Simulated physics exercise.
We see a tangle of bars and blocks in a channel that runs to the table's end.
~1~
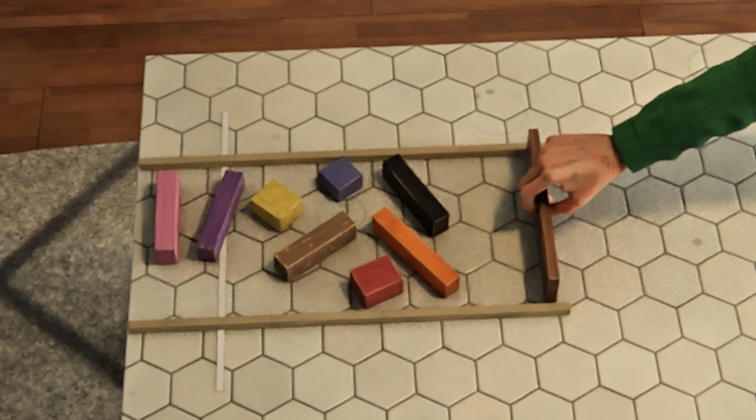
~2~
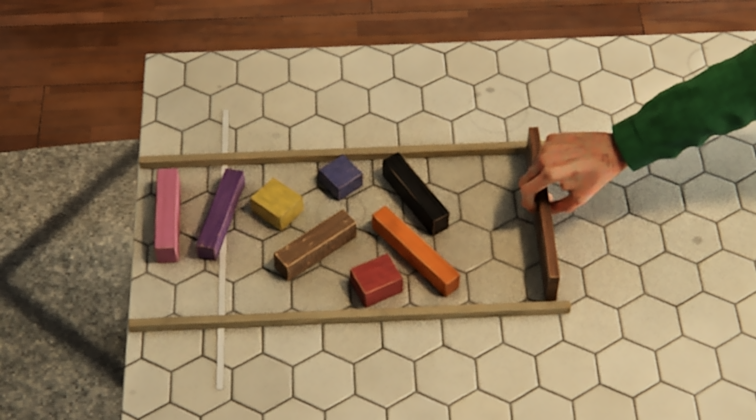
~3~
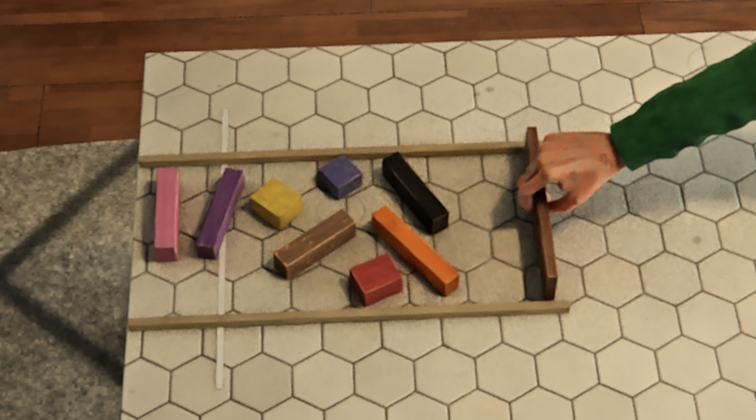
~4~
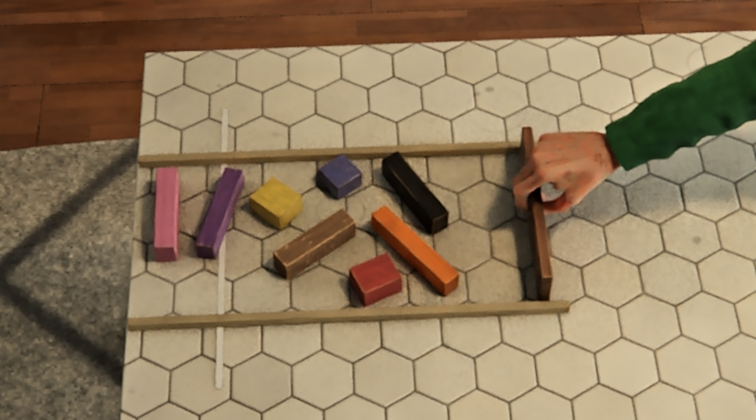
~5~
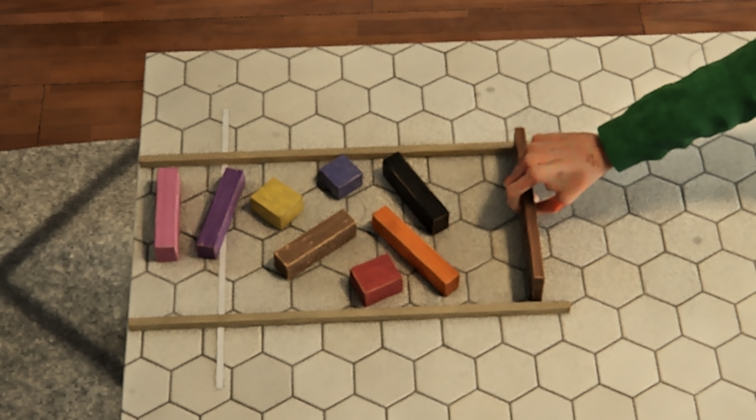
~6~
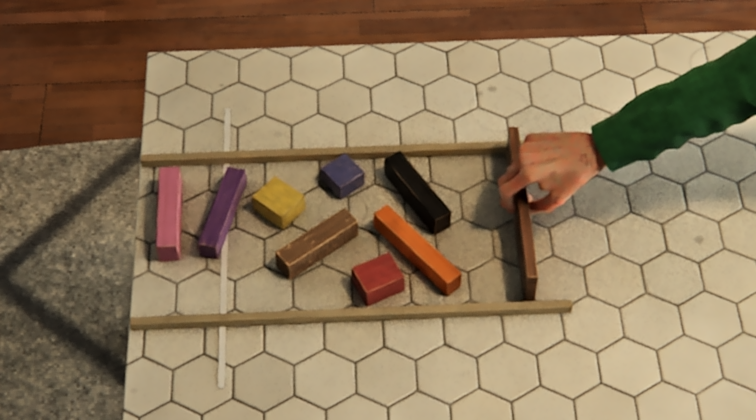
A hand slides a brown board slightly left toward colored blocks and bars lying still.
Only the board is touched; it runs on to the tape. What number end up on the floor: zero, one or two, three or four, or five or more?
Here the number that fall off is one or two.
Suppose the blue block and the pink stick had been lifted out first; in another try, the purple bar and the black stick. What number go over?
It would be 0 and 0.
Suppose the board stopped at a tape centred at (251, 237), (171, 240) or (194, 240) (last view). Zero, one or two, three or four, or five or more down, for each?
One after another: No fall at all; five or more; three or four.
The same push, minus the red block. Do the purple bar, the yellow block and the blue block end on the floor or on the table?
The purple bar stays on, the yellow block does not fall, the blue block stays on.
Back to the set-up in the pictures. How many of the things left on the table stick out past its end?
2 of them.
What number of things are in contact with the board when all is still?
It touches 2.
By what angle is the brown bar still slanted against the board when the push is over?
Roughly 25° out of line.
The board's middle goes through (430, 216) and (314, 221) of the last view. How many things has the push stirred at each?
By then 2, and 7.
Soon after, none off yet; pink stick at rest near (169, 214); purple bar at rest near (223, 212); yellow block at rest near (279, 202).
Then, none off yet; pink stick moved a little near (156, 215); purple bar moved a little near (177, 214); yellow block moved well along near (212, 200).
At rest, the number that fall off is one or two; fallen, pink stick.
